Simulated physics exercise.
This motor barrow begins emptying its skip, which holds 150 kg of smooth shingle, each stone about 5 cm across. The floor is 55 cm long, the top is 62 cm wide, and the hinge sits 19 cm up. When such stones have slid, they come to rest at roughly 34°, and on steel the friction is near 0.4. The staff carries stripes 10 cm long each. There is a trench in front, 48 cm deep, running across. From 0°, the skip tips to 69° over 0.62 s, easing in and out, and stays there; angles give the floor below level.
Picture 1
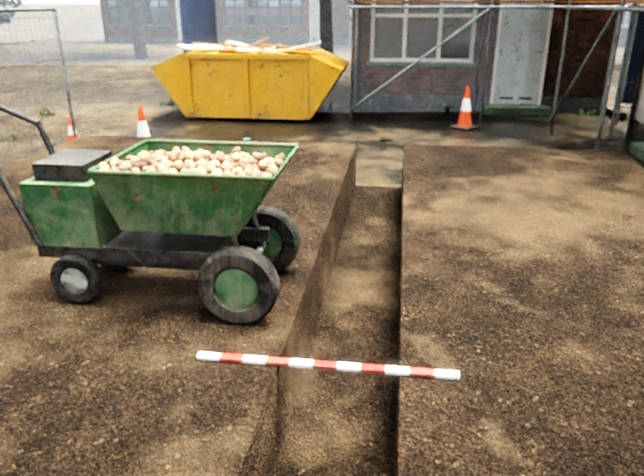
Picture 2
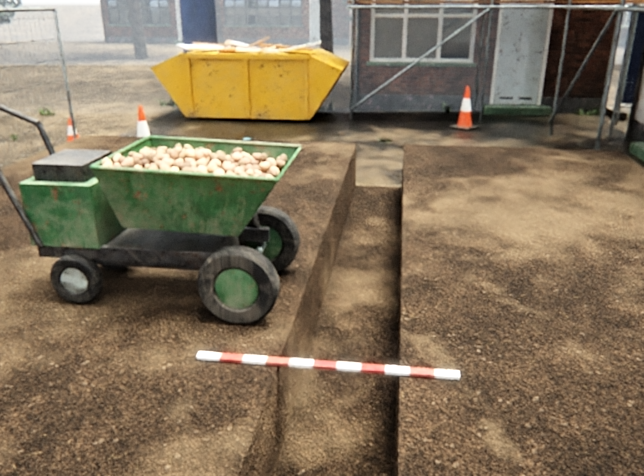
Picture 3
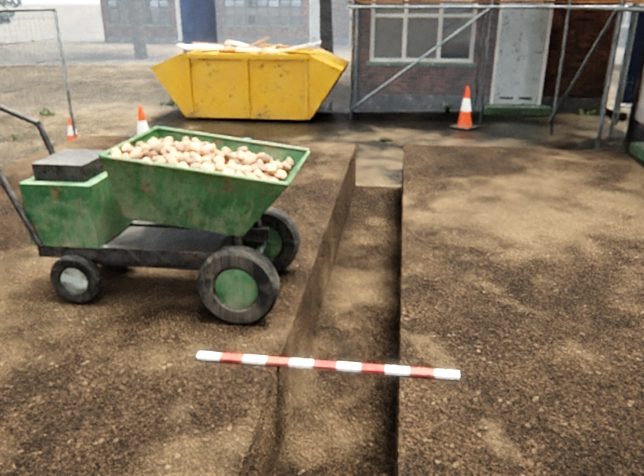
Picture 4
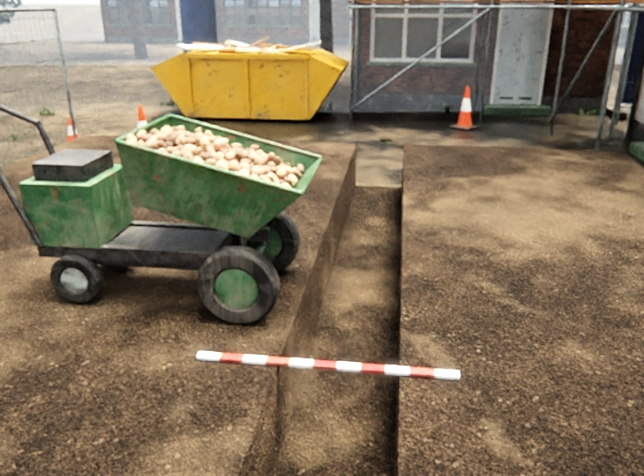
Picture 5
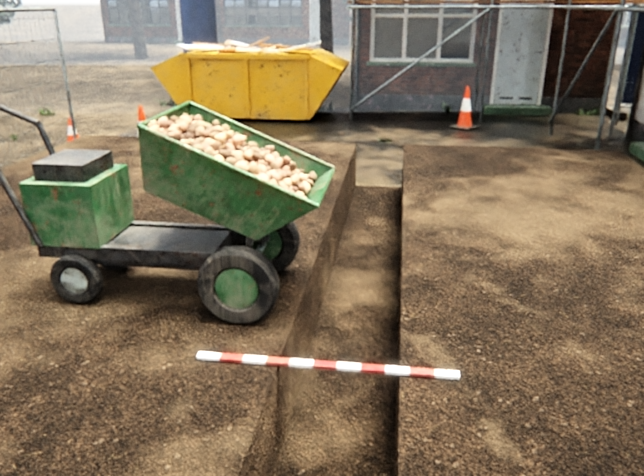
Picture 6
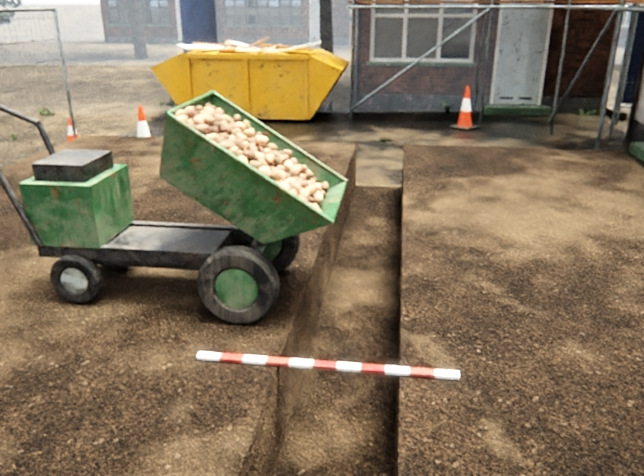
A green motor barrow with dark wheels stands side-on at the left of a building yard, seen from slightly above, its skip heaped with pale, smooth stones. Before it a narrow trench cuts through brown ground, with a red-and-white staff lying across, and a yellow waste skip, orange cones and brick building behind. The barrow's skip tilts steadily steeper to the right, its rear rising, while the camera stays still.
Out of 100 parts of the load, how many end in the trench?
Some 43 out of 100.
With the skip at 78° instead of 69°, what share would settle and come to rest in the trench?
About 45%.
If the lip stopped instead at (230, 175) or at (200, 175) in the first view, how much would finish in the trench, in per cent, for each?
Around 80% for the first place and 100% for the second.
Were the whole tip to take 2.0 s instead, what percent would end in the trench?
With that change, it comes to around 65 per cent.
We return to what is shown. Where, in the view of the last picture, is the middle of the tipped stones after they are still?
(421, 300).
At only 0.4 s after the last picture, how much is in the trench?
10 per cent or so by then.
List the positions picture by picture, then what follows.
The first picture shows lip at (273, 179), floor tilted 0°, highest stones at (201, 156).
The second picture shows lip at (277, 180), floor tilted 2°, highest stones at (171, 154).
The third picture shows lip at (287, 185), floor tilted 7°, highest stones at (164, 146).
In the fourth picture, the skip is at 14°, its lip at (302, 194); the top of the load is at (170, 134).
The fifth picture shows lip at (318, 206), floor tilted 23°, highest stones at (187, 123).
The sixth picture shows lip at (333, 222), floor tilted 33°, highest stones at (207, 113).
Then, 0.2 s after the last picture the floor is at 58°, 100 % in the skip; the foremost stones are at (354, 237).
Then, 0.4 s after the last picture the floor is at 69°, 69 % in the skip, 12 % in the trench, 19 % past the trench; the foremost stones are at (444, 302).
Then, 0.8 s after the last picture the floor is at 69°, 22 % in the skip, 22 % in the trench, 56 % past the trench; the foremost stones are at (634, 317).
Then, 2.7 s after the last picture the floor is at 69°, 0 % in the skip, 43 % in the trench, 57 % past the trench; the foremost stones are past the picture's edge.
